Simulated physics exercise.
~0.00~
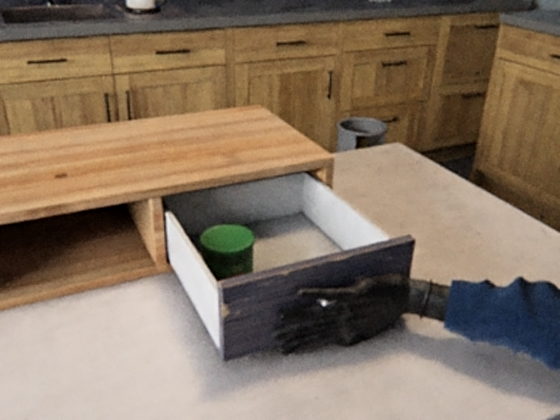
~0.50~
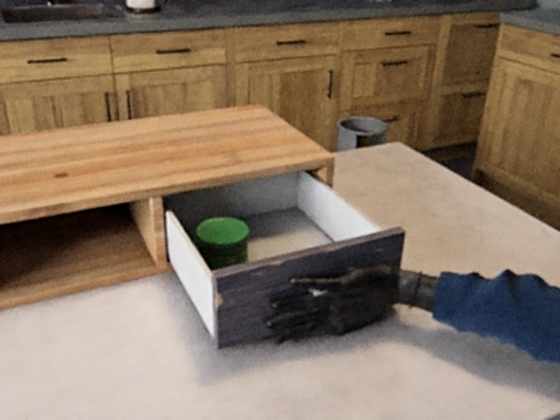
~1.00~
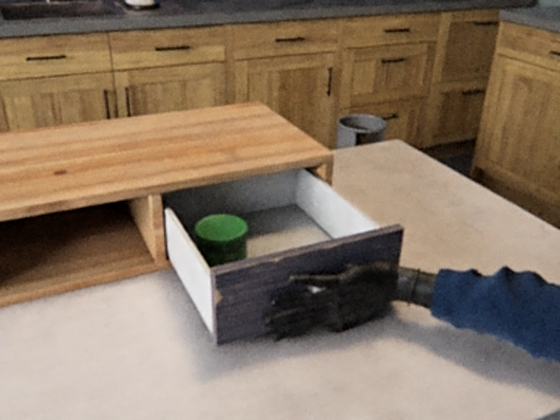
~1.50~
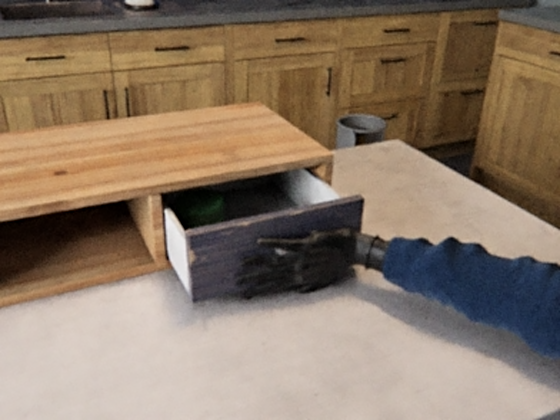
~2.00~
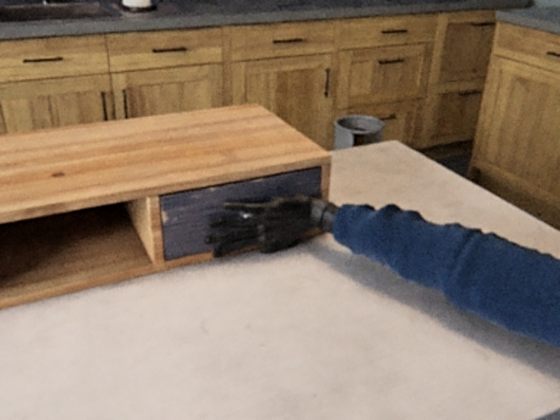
A dark-fronted drawer with pale sides stands open at the right end of a low wooden chest on a light tabletop, seen from slightly above in a kitchen with wooden cabinets behind. A green tin sits inside the drawer, and a black-gloved hand in a blue sleeve rests against its front from the right. The hand first eases the drawer in slightly, then it barely moves. Next the hand pushes it further left and back, carrying the tin partly under the chest's top. Finally the drawer shuts flush, hiding the tin, with the hand still against it.
